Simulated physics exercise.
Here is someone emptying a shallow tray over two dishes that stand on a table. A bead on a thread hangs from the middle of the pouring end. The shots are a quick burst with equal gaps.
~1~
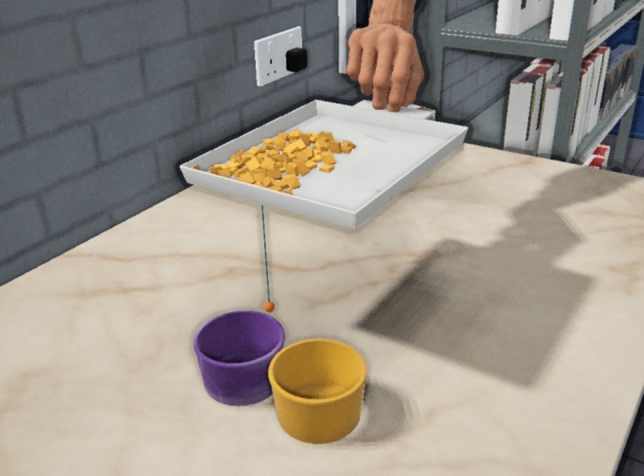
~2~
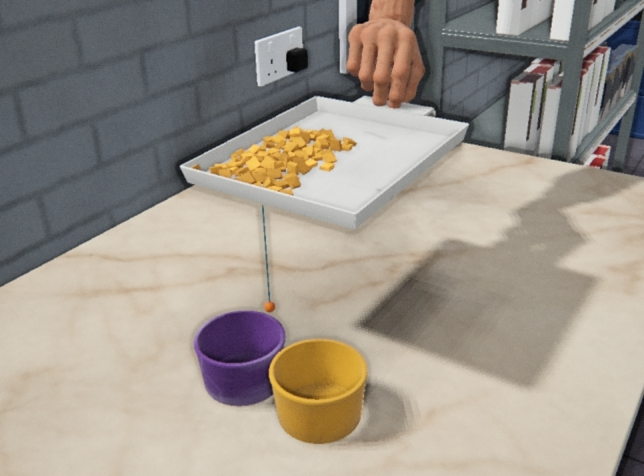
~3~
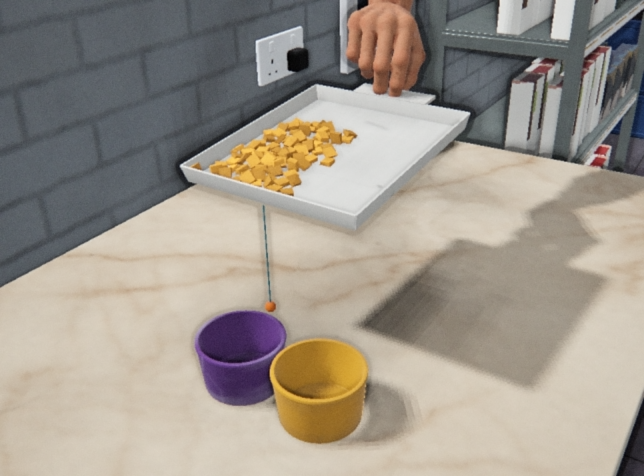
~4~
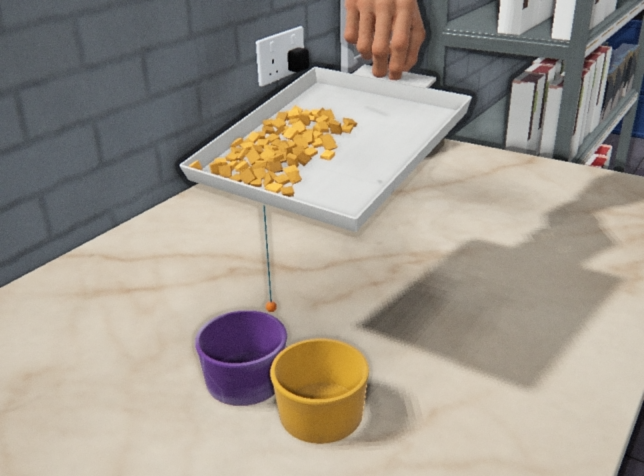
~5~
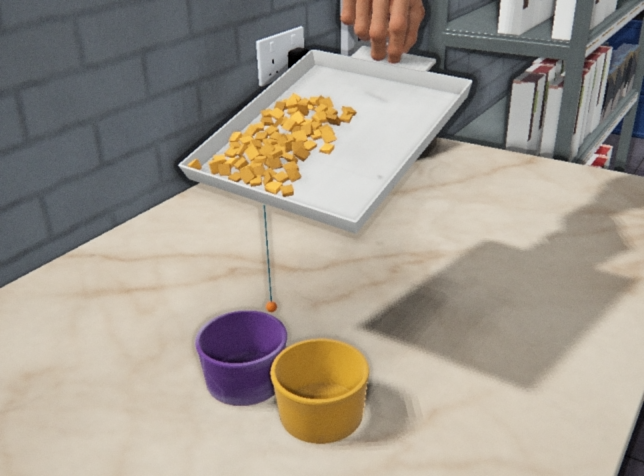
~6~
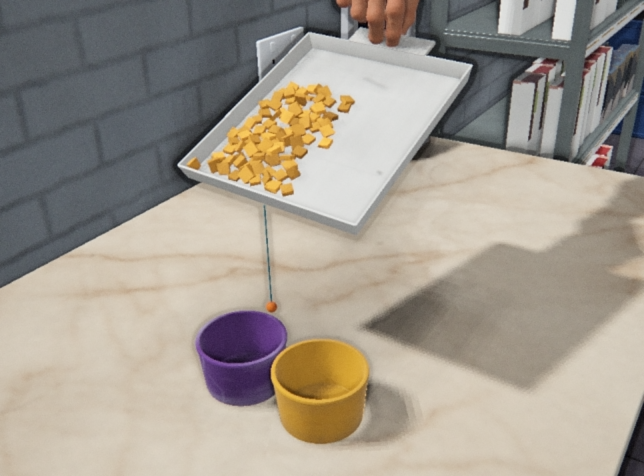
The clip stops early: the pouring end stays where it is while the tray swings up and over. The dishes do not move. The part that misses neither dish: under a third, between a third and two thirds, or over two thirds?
In the dishes lies over two thirds of it.
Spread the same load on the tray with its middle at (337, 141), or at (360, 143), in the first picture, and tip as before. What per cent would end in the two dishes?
In turn 80 and 80 in a hundred.
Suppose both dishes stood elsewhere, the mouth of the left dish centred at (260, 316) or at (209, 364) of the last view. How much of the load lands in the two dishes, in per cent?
In turn 30 and 30 in a hundred.
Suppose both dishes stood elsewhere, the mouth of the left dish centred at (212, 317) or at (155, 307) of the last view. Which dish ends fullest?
The first try: The right-hand dish. The second: The right one.
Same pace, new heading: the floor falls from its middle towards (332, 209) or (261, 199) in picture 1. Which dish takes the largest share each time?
The first try: The right-hand dish. The second: The left-hand dish.
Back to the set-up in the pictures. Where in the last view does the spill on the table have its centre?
Roughly at (227, 432).
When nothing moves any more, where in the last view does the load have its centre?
Close to (259, 389).
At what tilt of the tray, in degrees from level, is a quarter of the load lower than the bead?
Near 110 degrees.
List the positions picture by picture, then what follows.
The first frame shows corners of the pouring end at (186, 166) and (353, 210), level; middle of the load at (284, 160), small crackers; left dish at (213, 378); right dish at (292, 415); bead on its thread at (269, 307).
The second frame shows corners of the pouring end at (186, 166) and (354, 211), level; middle of the load at (285, 158).
The third frame shows corners of the pouring end at (186, 165) and (354, 212), tipped barely, lowest at the right corner; middle of the load at (285, 154).
The fourth frame shows corners of the pouring end at (186, 164) and (354, 215), tipped a little, lowest at the right corner; middle of the load at (284, 147).
The fifth frame shows corners of the pouring end at (185, 164) and (354, 218), tipped clearly, lowest at the right corner; middle of the load at (283, 141).
The sixth frame shows corners of the pouring end at (183, 164) and (354, 221), tipped clearly, lowest at the right corner; middle of the load at (282, 136); left dish at (215, 378); right dish at (294, 415).
Soon after the last picture, tray tipped steeply; all on the tray.
A little later, tray tipped past a quarter turn; about half on the tray; a small part in the right dish; a small part in the left dish; a small part outside both; about a quarter in the air.
Later still, tray tipped past a quarter turn; about a third in the right dish; about half in the left dish; about a quarter outside both.
At rest, tray tipped past a quarter turn; about a third in the right dish; about half in the left dish; about a quarter outside both.
